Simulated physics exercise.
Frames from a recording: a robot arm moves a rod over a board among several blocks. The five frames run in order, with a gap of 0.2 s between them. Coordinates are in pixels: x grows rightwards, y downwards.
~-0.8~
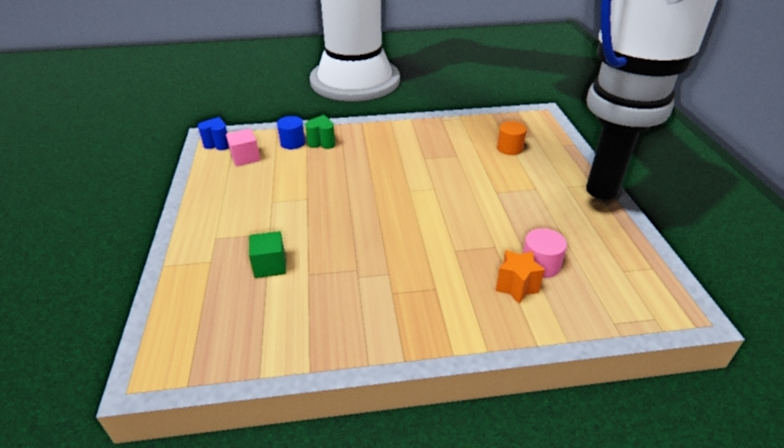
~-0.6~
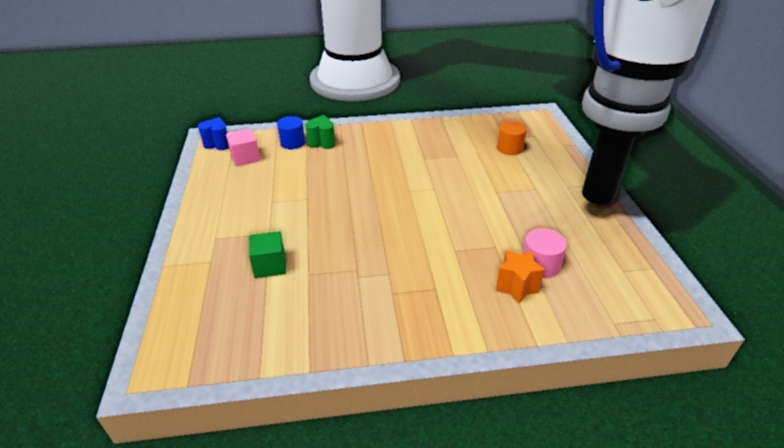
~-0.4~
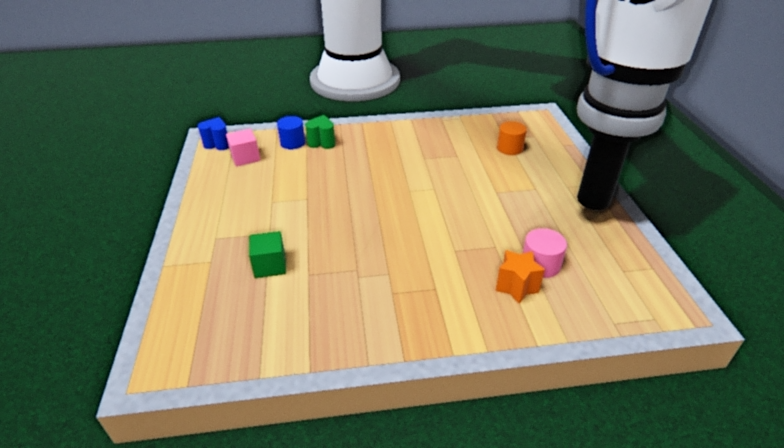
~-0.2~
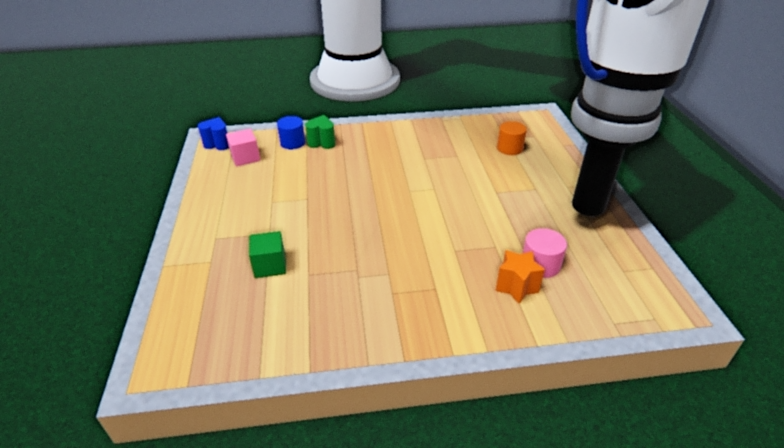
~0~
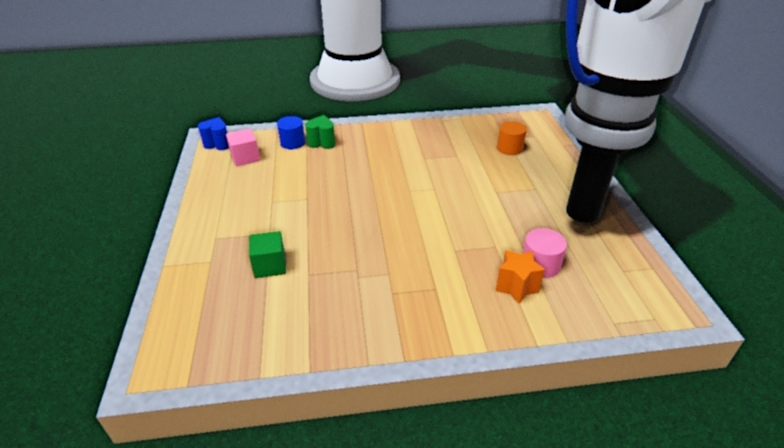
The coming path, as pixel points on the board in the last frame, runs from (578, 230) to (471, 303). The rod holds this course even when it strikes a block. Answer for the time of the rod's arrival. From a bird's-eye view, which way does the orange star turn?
It goes clockwise.
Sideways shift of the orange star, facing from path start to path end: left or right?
Seen from start to end, it moves left.
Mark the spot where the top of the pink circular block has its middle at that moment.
Just about (514, 297).
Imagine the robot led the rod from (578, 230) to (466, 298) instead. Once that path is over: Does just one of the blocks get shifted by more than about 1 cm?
My answer is no.
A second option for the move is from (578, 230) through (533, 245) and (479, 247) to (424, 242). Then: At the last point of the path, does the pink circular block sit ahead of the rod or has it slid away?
At the end of the path, the rod has already lost the pink circular block, which lies beside or behind it.
The first path, step by step. One third of the way, rod at (547, 236); orange star at (512, 273); pink circular block at (536, 250).
Two thirds of the way, rod at (511, 259); orange star at (497, 300), turned 45° clockwise; pink circular block at (521, 280).
At the end, rod at (474, 287); orange star at (487, 317), turned 50° clockwise; pink circular block at (514, 297).
